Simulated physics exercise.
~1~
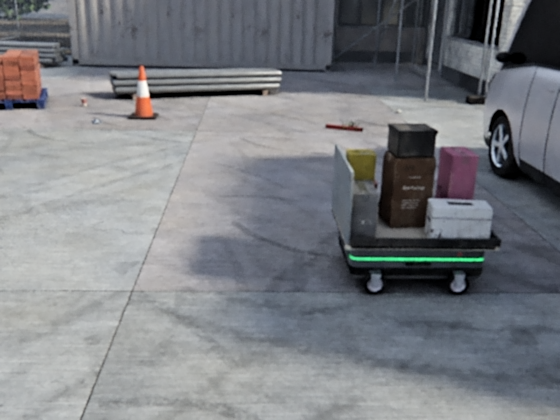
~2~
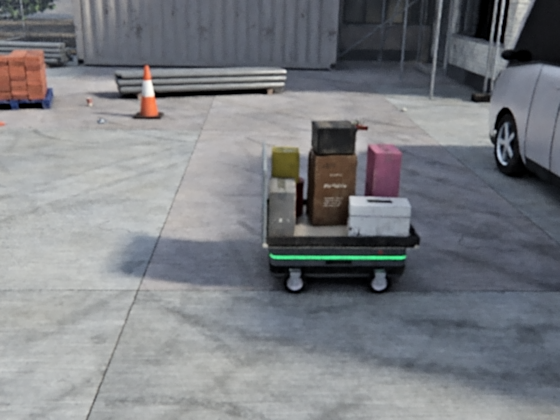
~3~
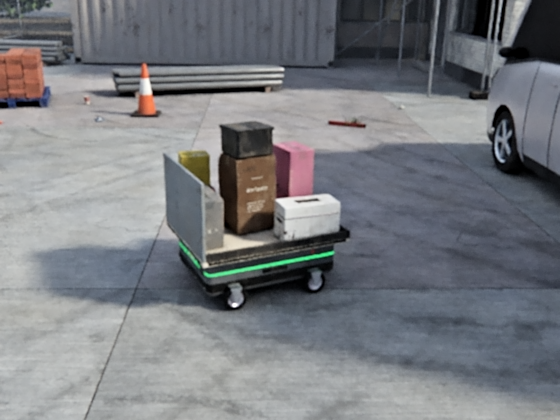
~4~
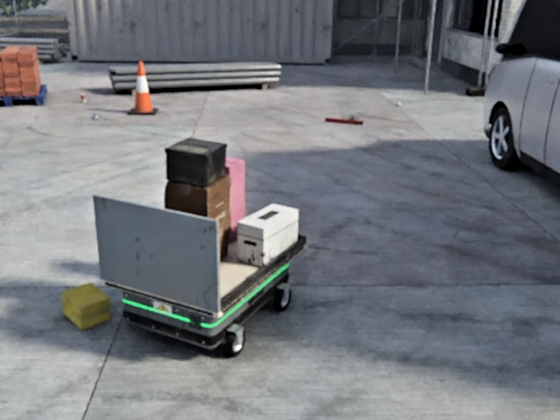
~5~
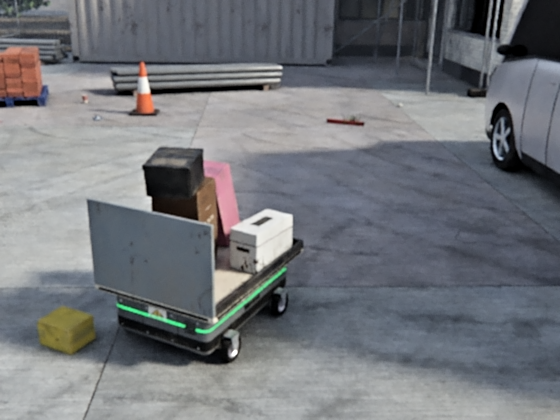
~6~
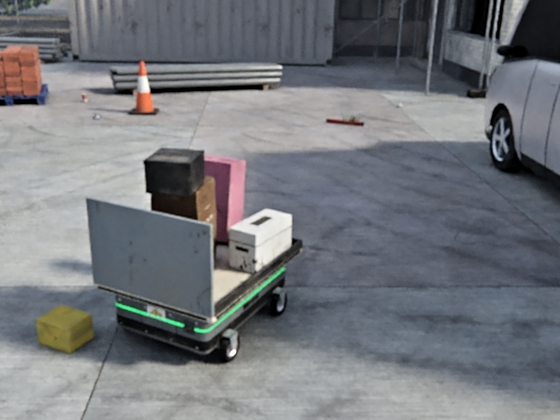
A flat robot cart with a glowing green strip carries a cluster of boxes across a concrete yard, seen from slightly above by a gently swaying camera. A black tote sits on a brown box, with a yellow box, a pink box and a white toolbox around them, while an orange cone and a parked car stand behind. The cart rolls left, then curves toward the viewer, showing its tall grey board. The yellow box falls off and lands on its side at left. As the cart stops, the pink box leans, then settles upright, and the black tote stays on the brown box.
